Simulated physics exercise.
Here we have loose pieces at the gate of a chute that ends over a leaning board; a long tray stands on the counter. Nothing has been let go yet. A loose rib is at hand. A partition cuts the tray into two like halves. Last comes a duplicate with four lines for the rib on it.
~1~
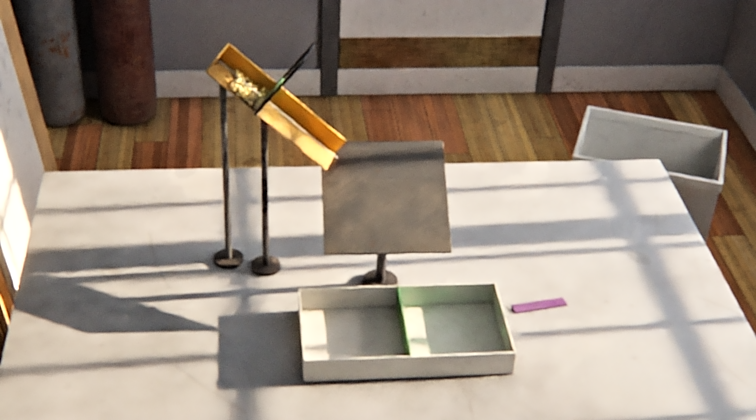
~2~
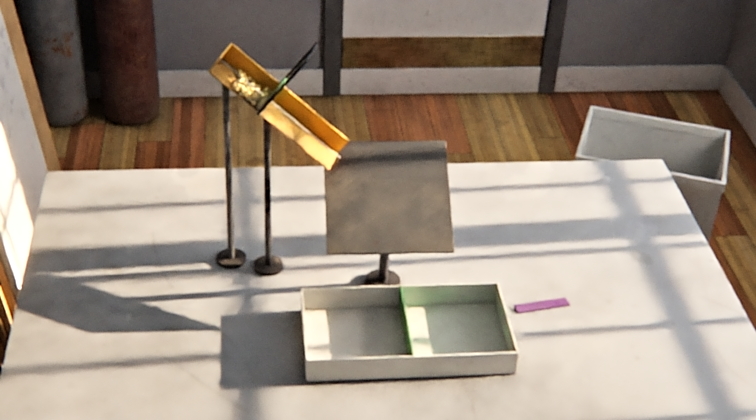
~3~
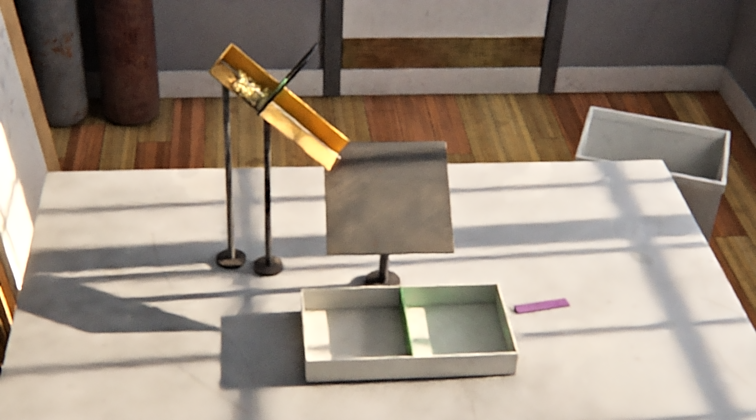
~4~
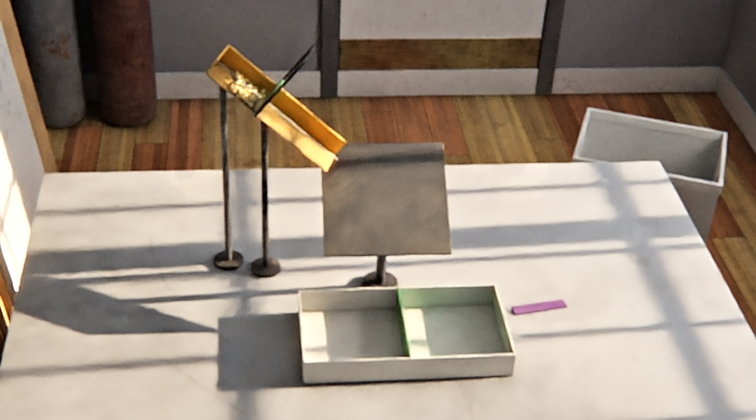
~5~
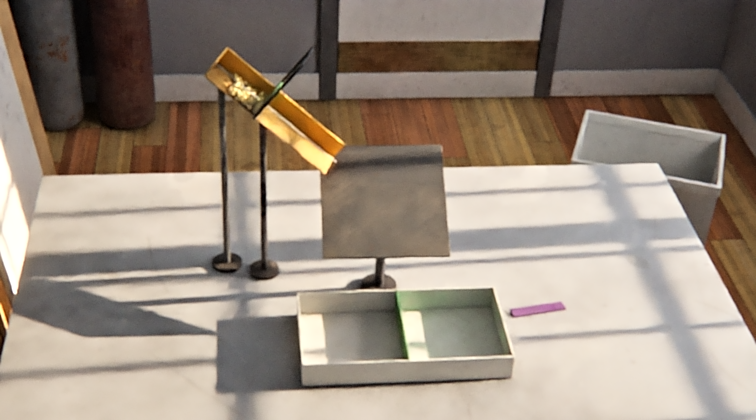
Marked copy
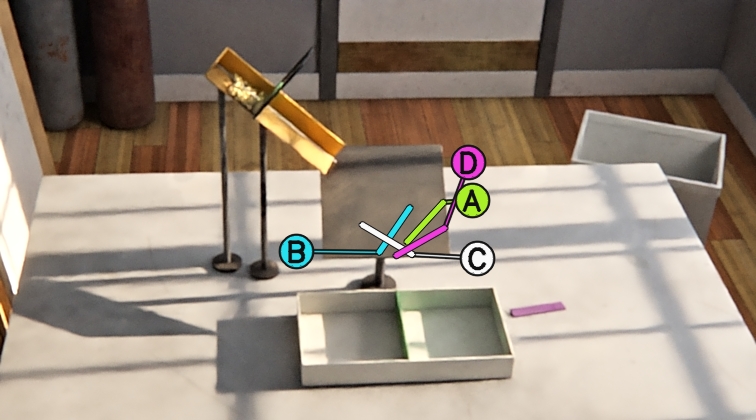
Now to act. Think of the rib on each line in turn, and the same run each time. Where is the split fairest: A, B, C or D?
Line A.
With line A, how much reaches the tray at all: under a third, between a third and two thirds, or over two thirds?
Line A gives over two thirds.
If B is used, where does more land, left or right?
Left.
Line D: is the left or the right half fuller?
Left.
On the marked copy, line A from (443, 202) to (407, 241); line B from (409, 207) to (379, 252); line C from (362, 224) to (412, 254); line D from (444, 228) to (396, 255).
With A, of what is caught, about half in the left half, about half in the right.
With B, of what is caught, nearly all in the left half, a stray few in the right.
With C, of what is caught, a small part in the left half, nearly all in the right.
With D, of what is caught, nearly all in the left half, a small part in the right.
